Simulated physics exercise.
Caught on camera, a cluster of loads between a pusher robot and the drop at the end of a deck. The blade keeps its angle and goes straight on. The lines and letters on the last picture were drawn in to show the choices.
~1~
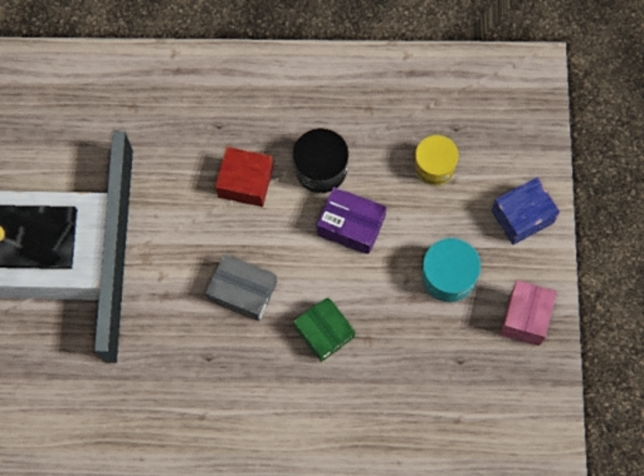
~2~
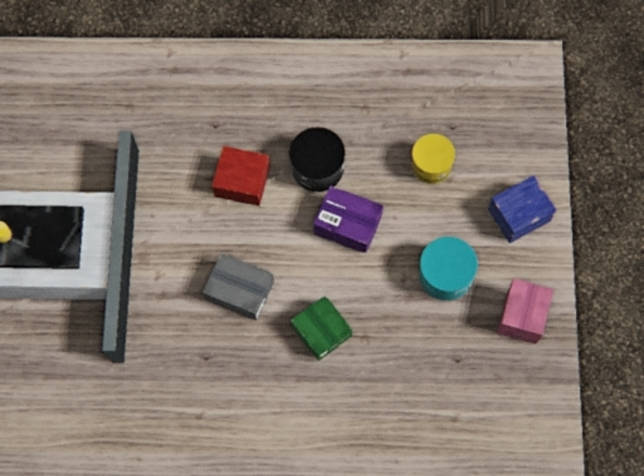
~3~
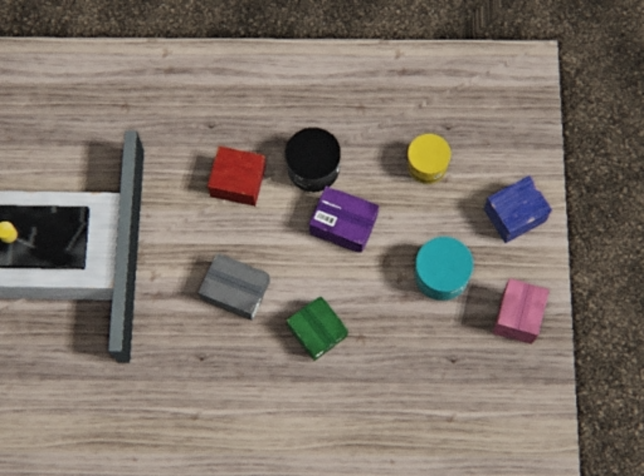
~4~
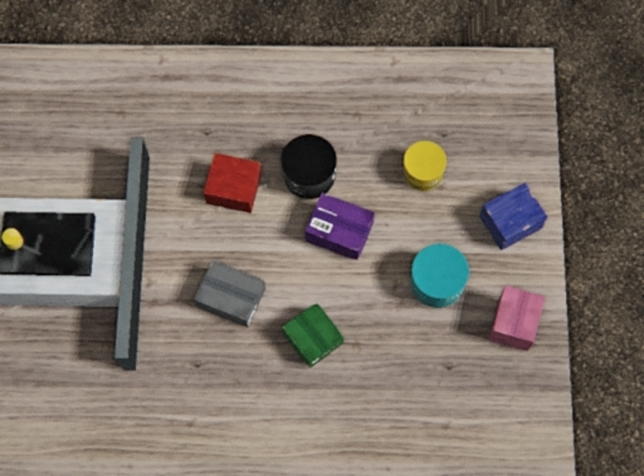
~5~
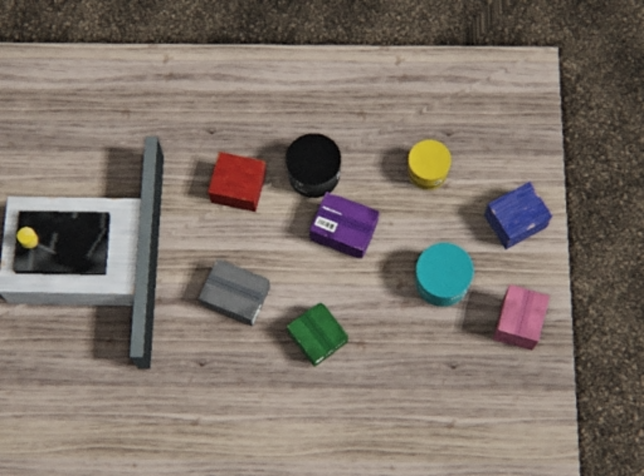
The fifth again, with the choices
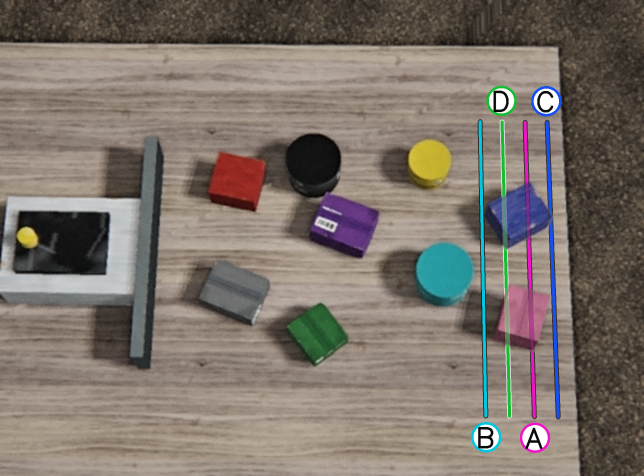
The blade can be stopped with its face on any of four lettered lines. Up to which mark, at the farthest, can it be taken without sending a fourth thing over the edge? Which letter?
No fourth one falls up to B.
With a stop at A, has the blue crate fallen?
Yes.
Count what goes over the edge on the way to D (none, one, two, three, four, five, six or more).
In all, five.
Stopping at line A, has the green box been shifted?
Yes.
On the marked copy, A at (530, 264); B at (483, 263); C at (552, 264); D at (506, 264).
With B. Early on, robot (190, 243); black pail (351, 167); red crate (299, 181).
Further on, robot (311, 244); yellow pail (512, 162); turquoise pail (478, 286).
At the end, robot (407, 245); blue crate over the edge; turquoise pail over the edge; three fallen.
As for the rest, A drops six; C drops nine; D drops five.
